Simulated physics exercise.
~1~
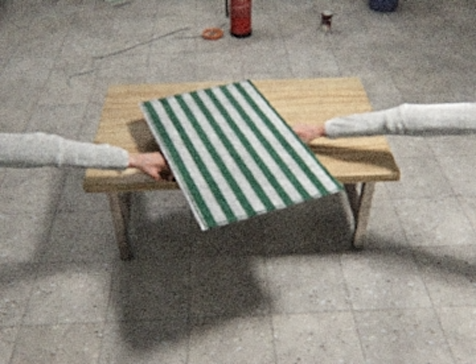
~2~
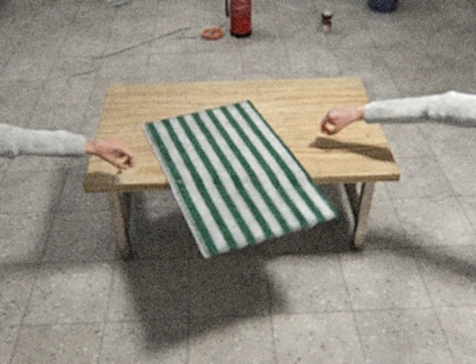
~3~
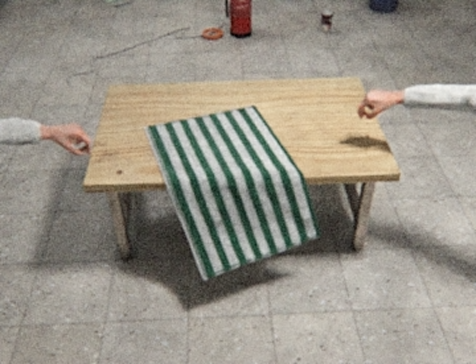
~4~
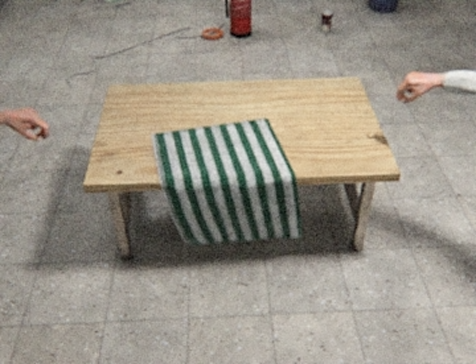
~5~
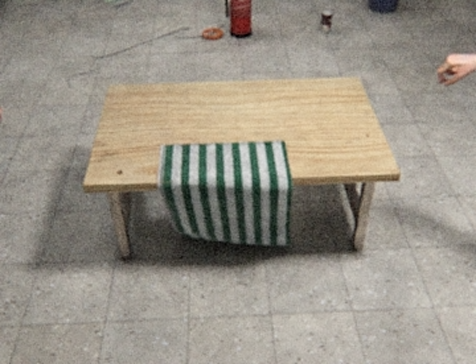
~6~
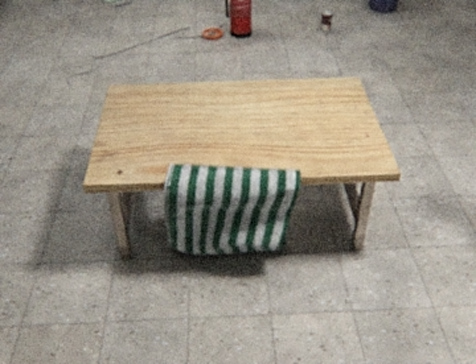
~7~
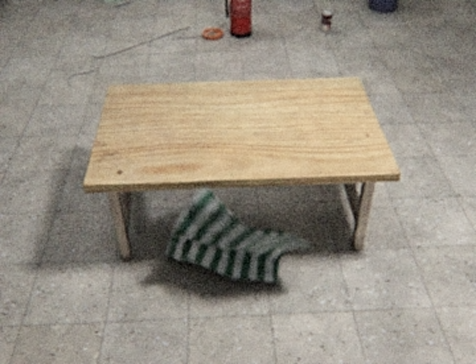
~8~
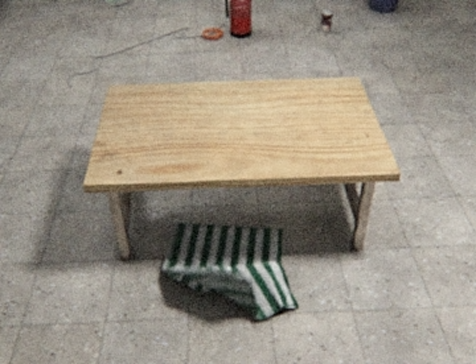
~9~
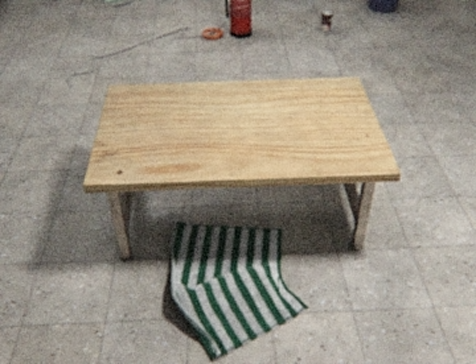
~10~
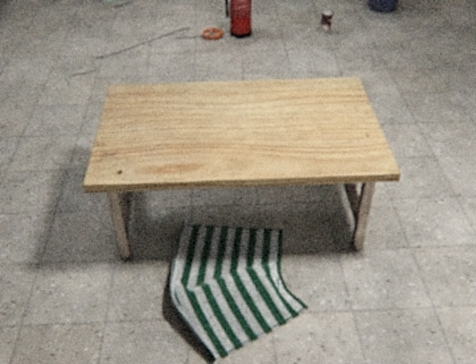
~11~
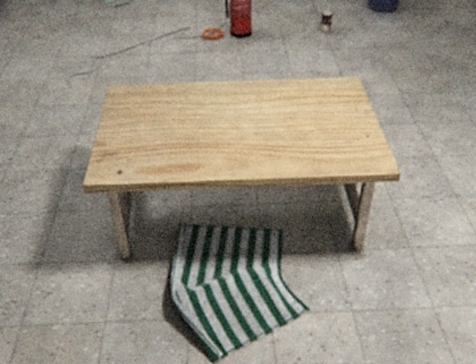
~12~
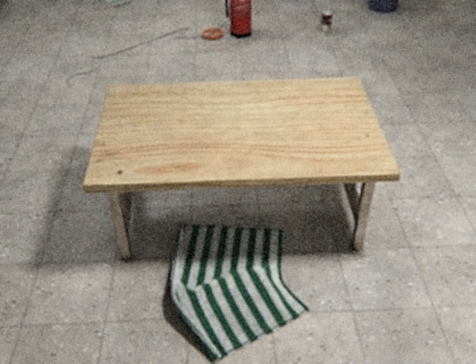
A green and white striped cloth, like a pillow case, is held flat by two hands above the front edge of a low wooden table, seen from above and in front. The table stands on a grey tiled floor, with a red fire extinguisher behind it. The hands let go and draw away to the left and right. The cloth drapes over the front edge, its overhanging part swinging down, and keeps sliding forward. It slips off the tabletop, crumples as it drops, then spreads out and lies still on the floor, slightly folded, in front of the bare table.
